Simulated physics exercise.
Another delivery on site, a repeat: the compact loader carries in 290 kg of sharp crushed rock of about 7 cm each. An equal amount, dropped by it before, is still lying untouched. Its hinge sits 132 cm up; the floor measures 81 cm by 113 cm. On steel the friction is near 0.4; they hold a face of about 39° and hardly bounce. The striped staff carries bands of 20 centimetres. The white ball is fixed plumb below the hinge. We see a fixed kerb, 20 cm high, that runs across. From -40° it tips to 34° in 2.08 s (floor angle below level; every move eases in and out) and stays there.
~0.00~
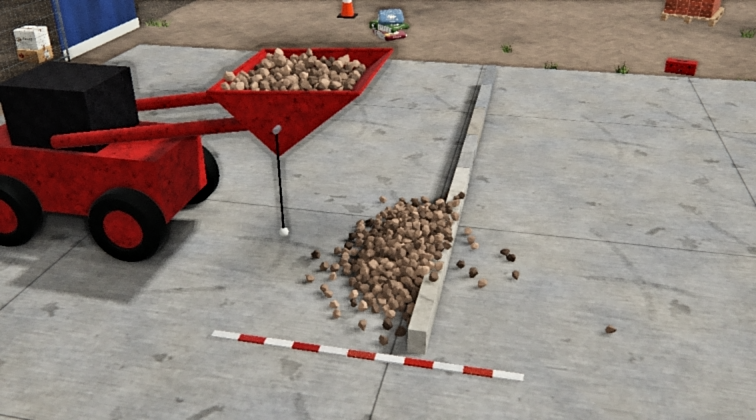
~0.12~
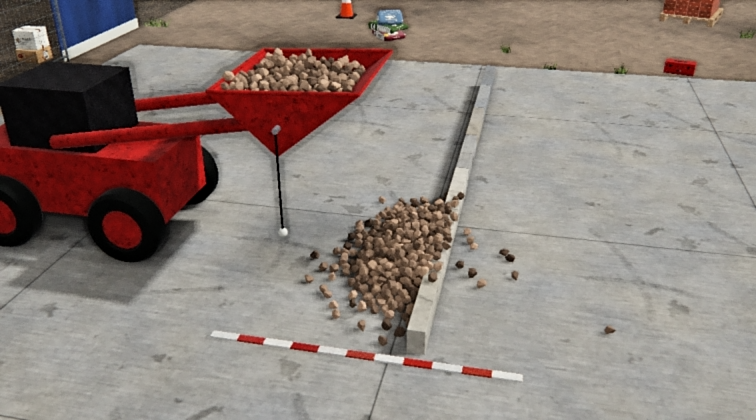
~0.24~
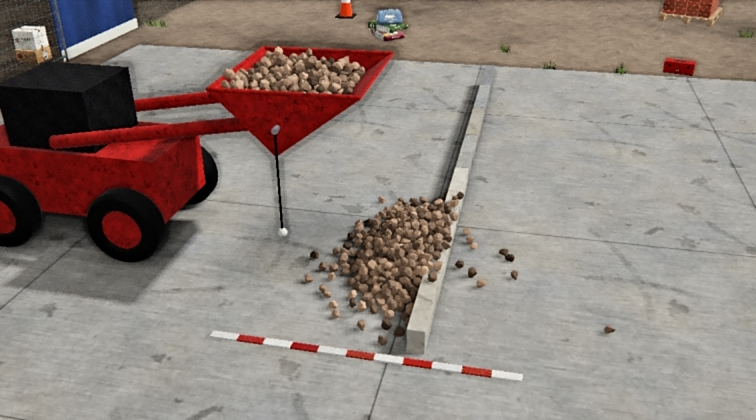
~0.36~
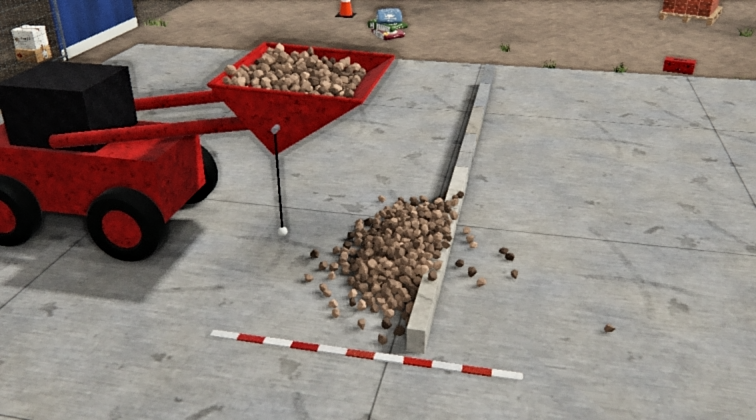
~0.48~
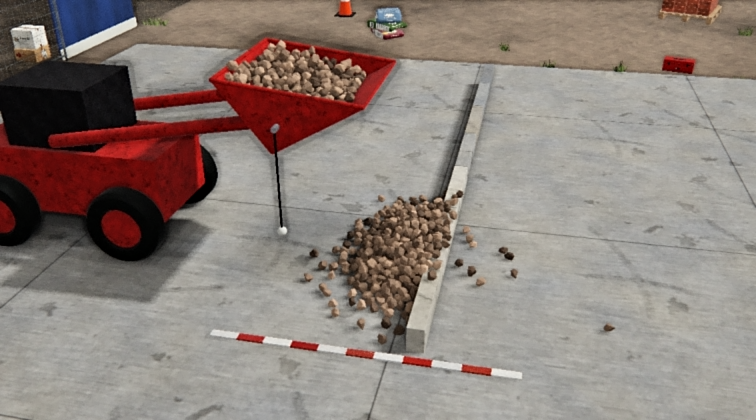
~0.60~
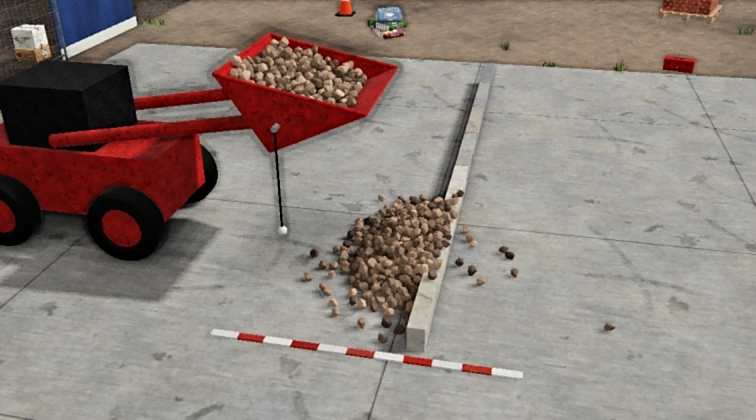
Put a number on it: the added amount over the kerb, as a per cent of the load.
9 percent, roughly.
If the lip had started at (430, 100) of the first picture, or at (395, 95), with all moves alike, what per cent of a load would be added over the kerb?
95 % and 60 %.
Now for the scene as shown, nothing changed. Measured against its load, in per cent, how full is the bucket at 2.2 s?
About 50 percent is still in there.
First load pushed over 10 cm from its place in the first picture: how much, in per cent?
Roughly 5 % of them.
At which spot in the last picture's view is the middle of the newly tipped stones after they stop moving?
Middle: Approx. (395, 233) px.
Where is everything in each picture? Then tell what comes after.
The first frame shows lip at (360, 94), floor tilted -40°, highest stones at (296, 62). The earlier load is highest near (416, 227), 31 cm above ground level, 98 % on this side of the kerb, 2 % over the kerb.
The second frame shows lip at (359, 95), floor tilted -39°, highest stones at (296, 62); the stones move at 0.0 m/s on average.
The third frame shows lip at (360, 98), floor tilted -37°, highest stones at (295, 60); the stones move at 0.1 m/s on average.
The fourth frame shows lip at (362, 102), floor tilted -34°, highest stones at (289, 56); the stones move at 0.1 m/s on average.
In the fifth frame, the bucket is at -30°, its lip at (364, 108); the top of the load is at (274, 54); the stones move at 0.1 m/s on average.
In the sixth frame, the bucket is at -25°, its lip at (366, 115); the top of the load is at (275, 50); the stones move at 0.2 m/s on average.
After 1.6 s the floor is at 22°; in per cent of one load, 100 in the bucket, 98 on this side of the kerb, 2 over the kerb; the foremost stones are at (502, 266).
After 2.2 s the floor is at 34°; in per cent of one load, 50 in the bucket, 148 on this side of the kerb, 2 over the kerb; the foremost stones are at (502, 266).
After 2.5 s the floor is at 34°; in per cent of one load, 14 in the bucket, 180 on this side of the kerb, 6 over the kerb; the foremost stones are at (508, 267).
After 5.1 s the floor is at 34°; in per cent of one load, 0 in the bucket, 190 on this side of the kerb, 10 over the kerb; the foremost stones are at (530, 266). Net gain over the kerb, 9.
